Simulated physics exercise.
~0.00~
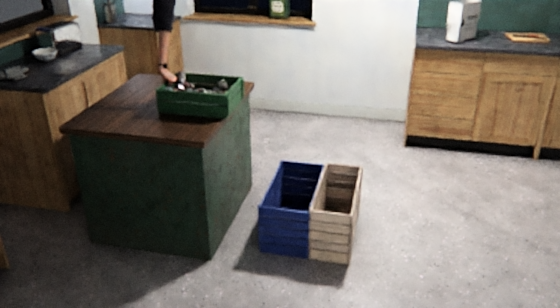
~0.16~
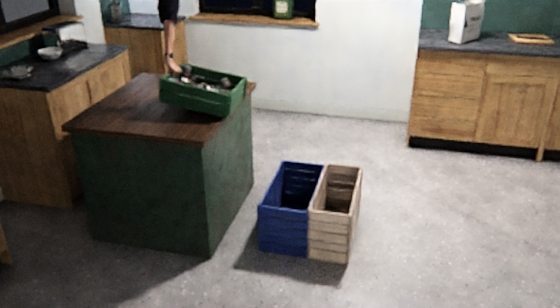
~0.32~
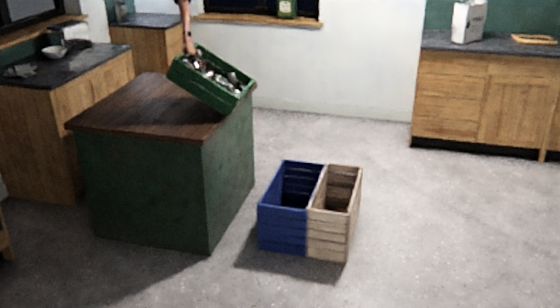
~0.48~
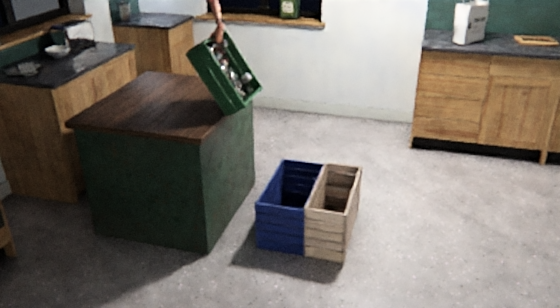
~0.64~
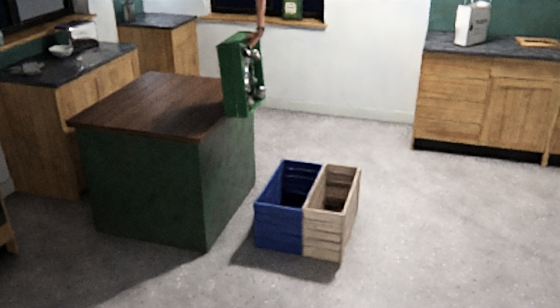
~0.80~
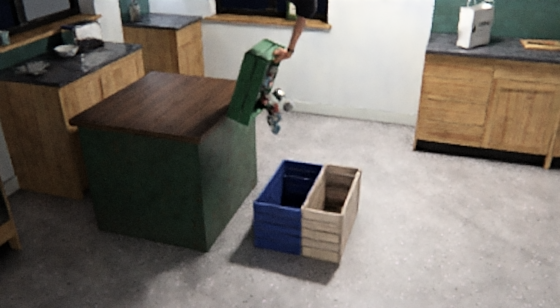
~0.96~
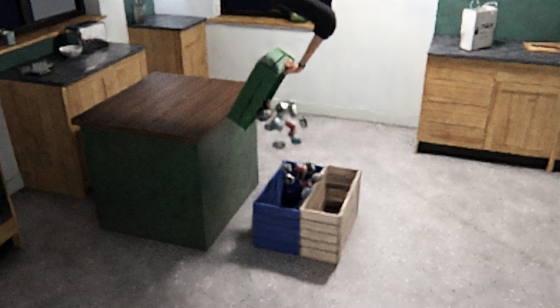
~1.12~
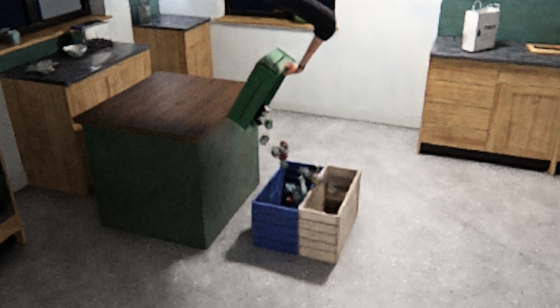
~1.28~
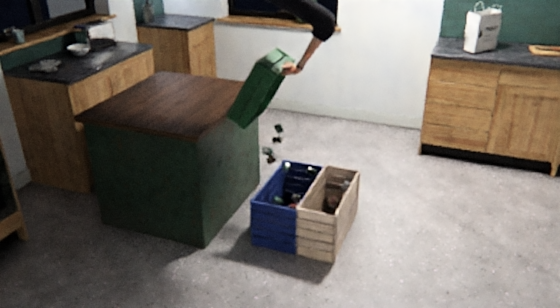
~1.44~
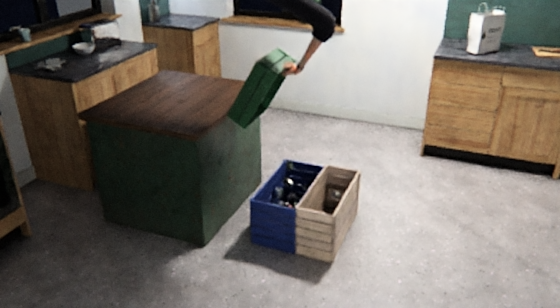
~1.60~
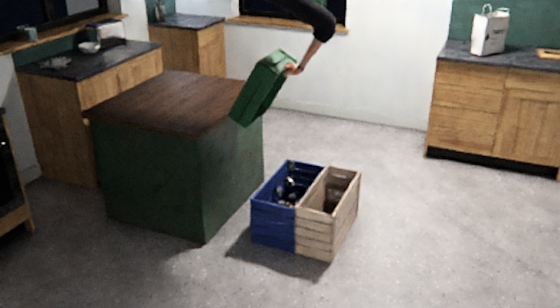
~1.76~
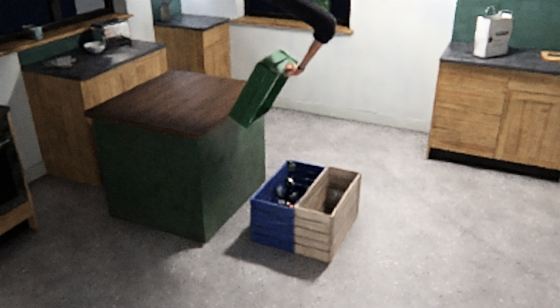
Green tote tipping off a bench in a worker's hand, spilling small cans mostly into a blue box, some into a wooden bin.
